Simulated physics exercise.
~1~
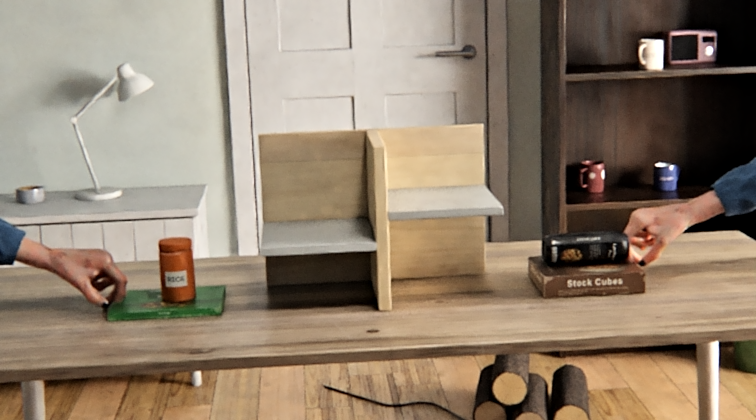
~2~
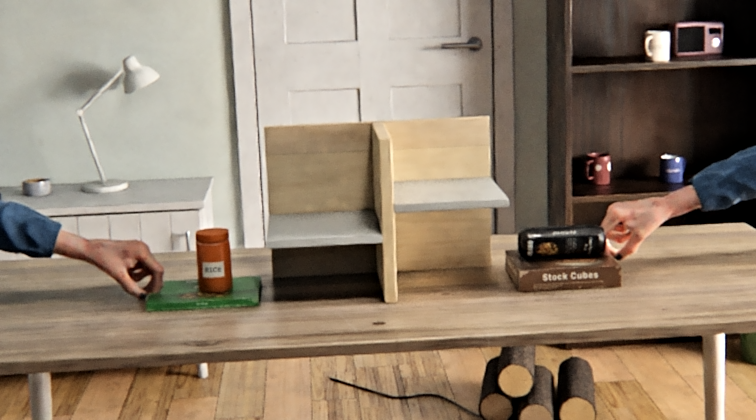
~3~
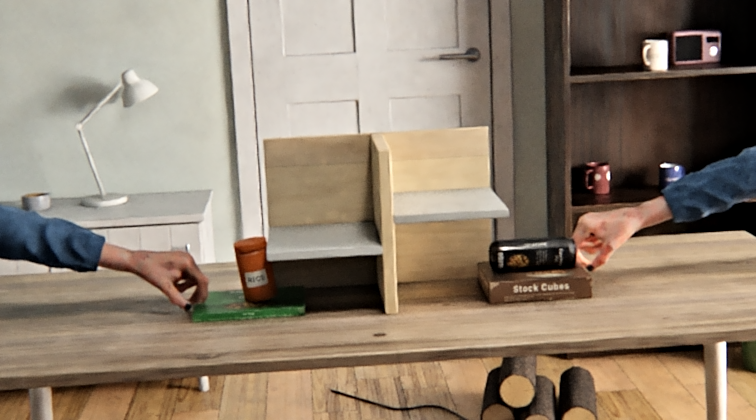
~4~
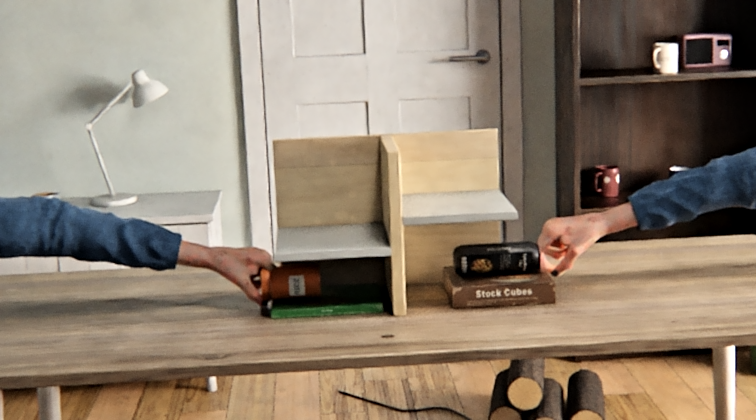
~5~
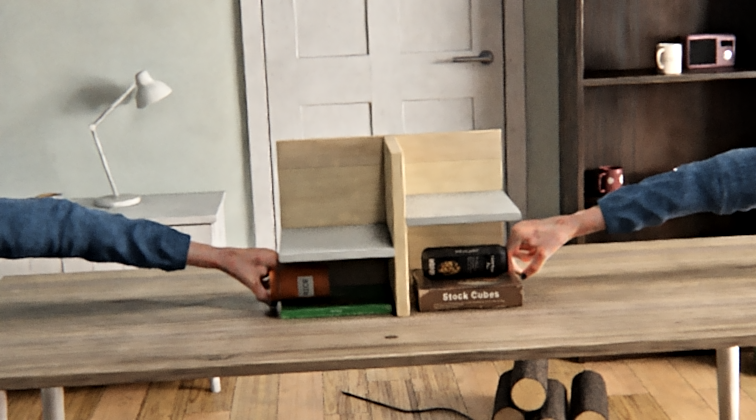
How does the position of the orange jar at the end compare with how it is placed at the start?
At the start the orange jar stands upright on the green packet, and by the end it is lying on its side.
